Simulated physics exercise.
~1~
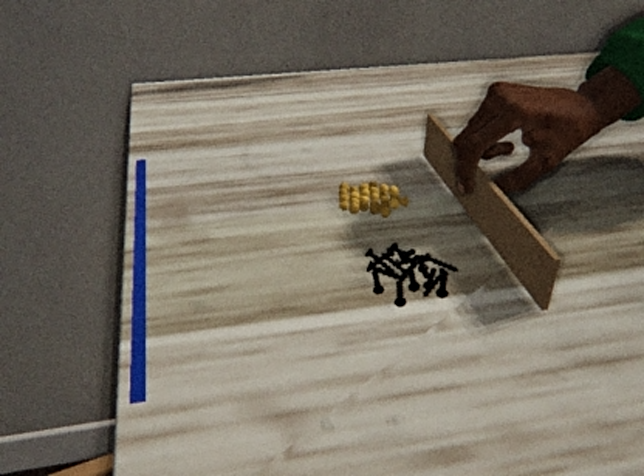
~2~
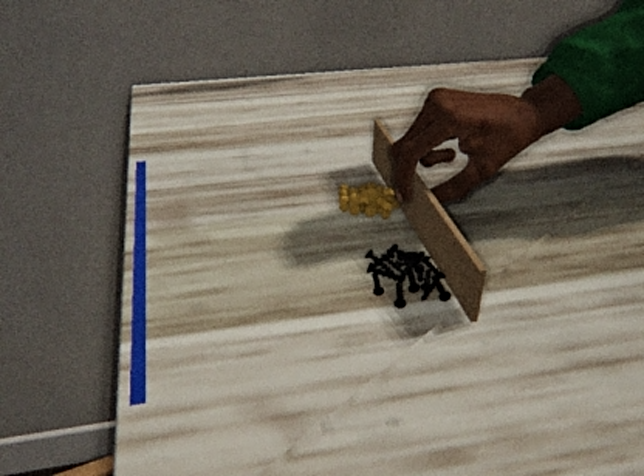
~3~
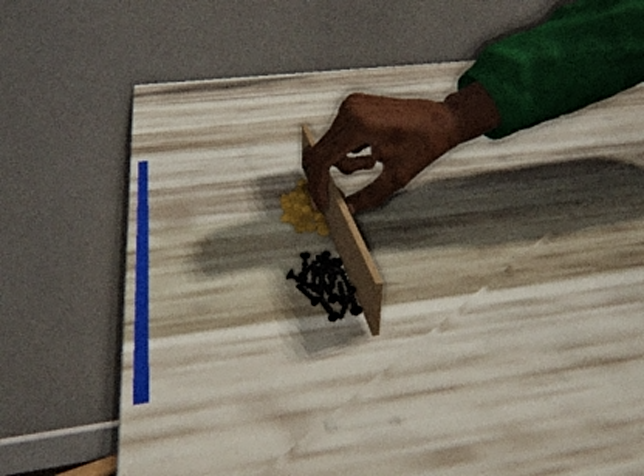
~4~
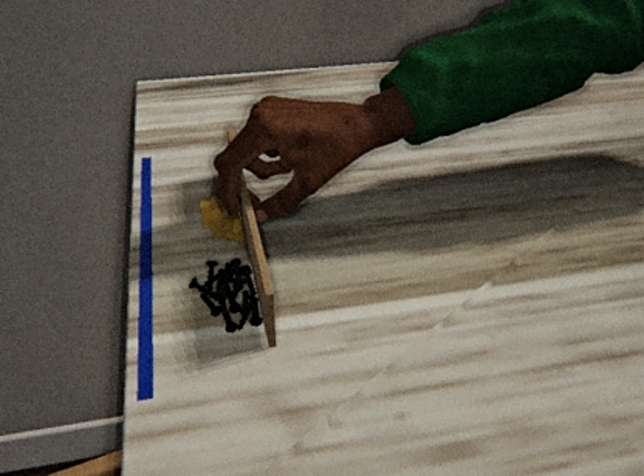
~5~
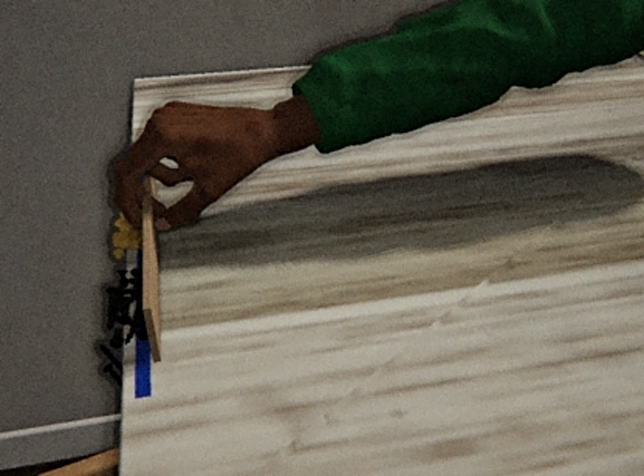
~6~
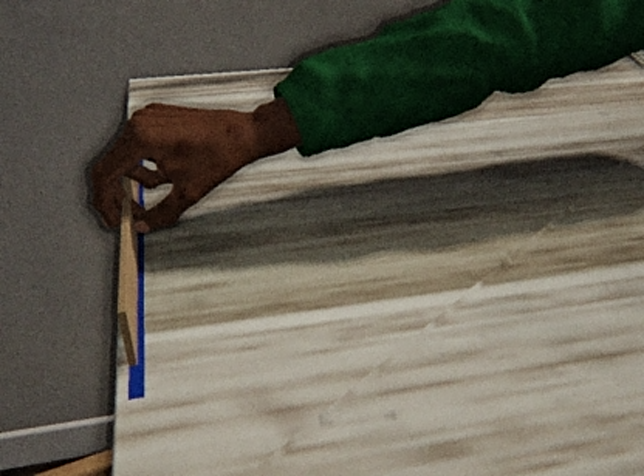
A hand in a green sleeve slid an upright piece of card left across a pale wooden table, pushing a batch of yellow bits and a pile of black ones past the blue tape until both went over the edge, and the card stopped there.
